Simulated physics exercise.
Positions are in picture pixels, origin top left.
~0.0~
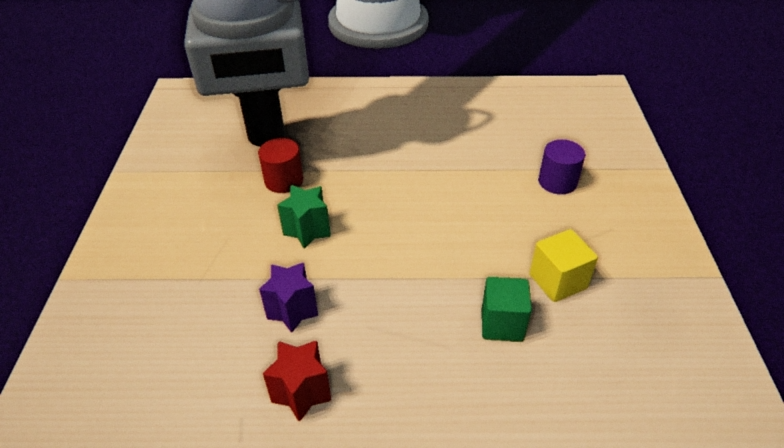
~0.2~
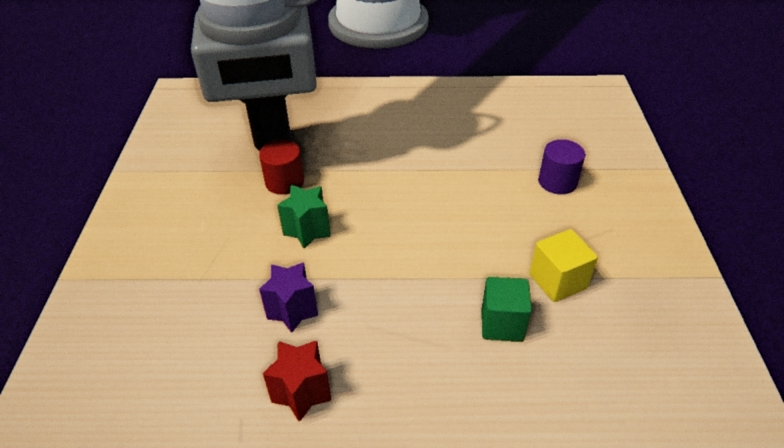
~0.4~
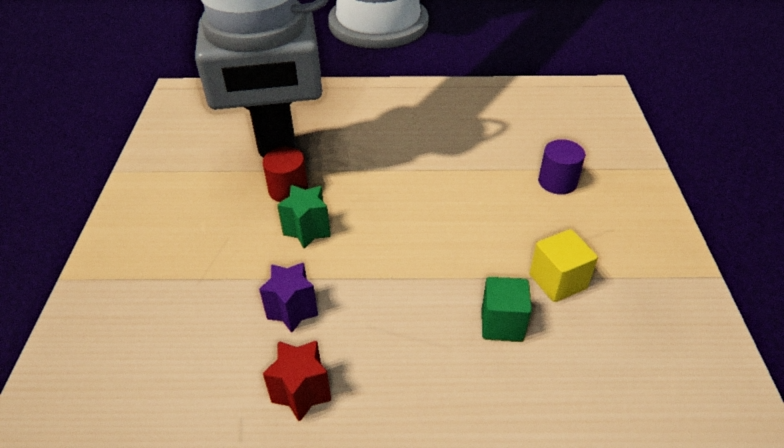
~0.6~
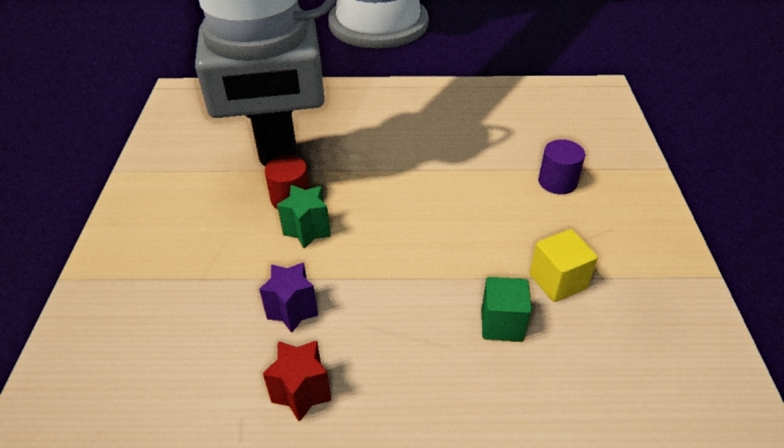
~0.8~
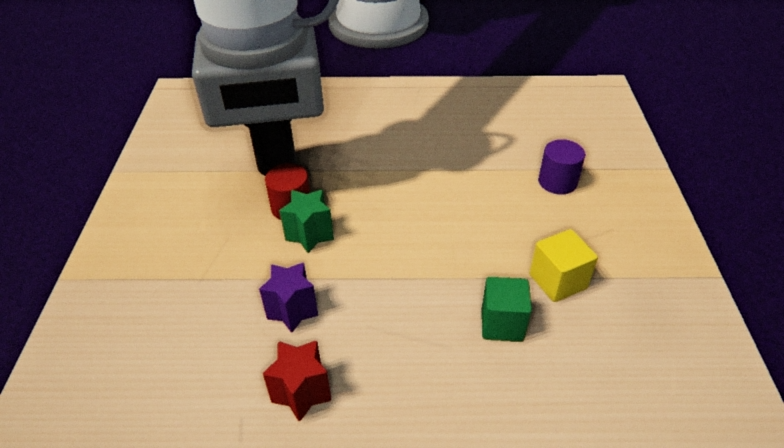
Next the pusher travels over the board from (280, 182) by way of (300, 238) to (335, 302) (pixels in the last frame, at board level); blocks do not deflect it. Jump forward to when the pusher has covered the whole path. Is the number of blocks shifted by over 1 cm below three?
No, that is not what happens.
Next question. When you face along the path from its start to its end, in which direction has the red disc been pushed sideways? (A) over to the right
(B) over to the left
A: Over to the right.
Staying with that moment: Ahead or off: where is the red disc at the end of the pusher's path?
I'd say the red disc is still out in front of the pusher at the end.
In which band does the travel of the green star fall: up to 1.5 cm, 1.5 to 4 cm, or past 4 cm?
It will move more than 4 cm.
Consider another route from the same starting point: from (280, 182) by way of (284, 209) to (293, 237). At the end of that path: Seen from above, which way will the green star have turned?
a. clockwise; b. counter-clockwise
(b)
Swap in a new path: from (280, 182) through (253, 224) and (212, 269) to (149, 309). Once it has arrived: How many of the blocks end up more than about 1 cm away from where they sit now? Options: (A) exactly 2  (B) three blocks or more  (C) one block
Letter A.
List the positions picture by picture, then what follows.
In the first frame, pusher's lower end at (267, 136); red disc at (279, 150); purple star at (286, 280); red star at (295, 363); green star at (303, 199).
In the second frame, pusher at (273, 142); red disc at (279, 151).
In the third frame, pusher at (277, 149); red disc at (283, 159).
In the fourth frame, pusher at (278, 157); red disc at (285, 167).
In the fifth frame, pusher at (277, 166); red disc at (286, 176); purple star at (286, 280); red star at (295, 363); green star at (305, 204).
The first path, step by step. One third of the way, pusher at (288, 203); red disc at (291, 218); green star at (322, 235), turned 55° anticlockwise.
Two thirds of the way, pusher at (308, 242); red disc at (308, 263); purple star at (285, 294), turned 30° clockwise; green star at (351, 264), turned 85° anticlockwise.
At the end, pusher at (333, 285); red disc at (316, 311); purple star at (271, 326), turned 70° clockwise; red star at (289, 367), turned 20° anticlockwise; green star at (372, 284), turned 140° anticlockwise.
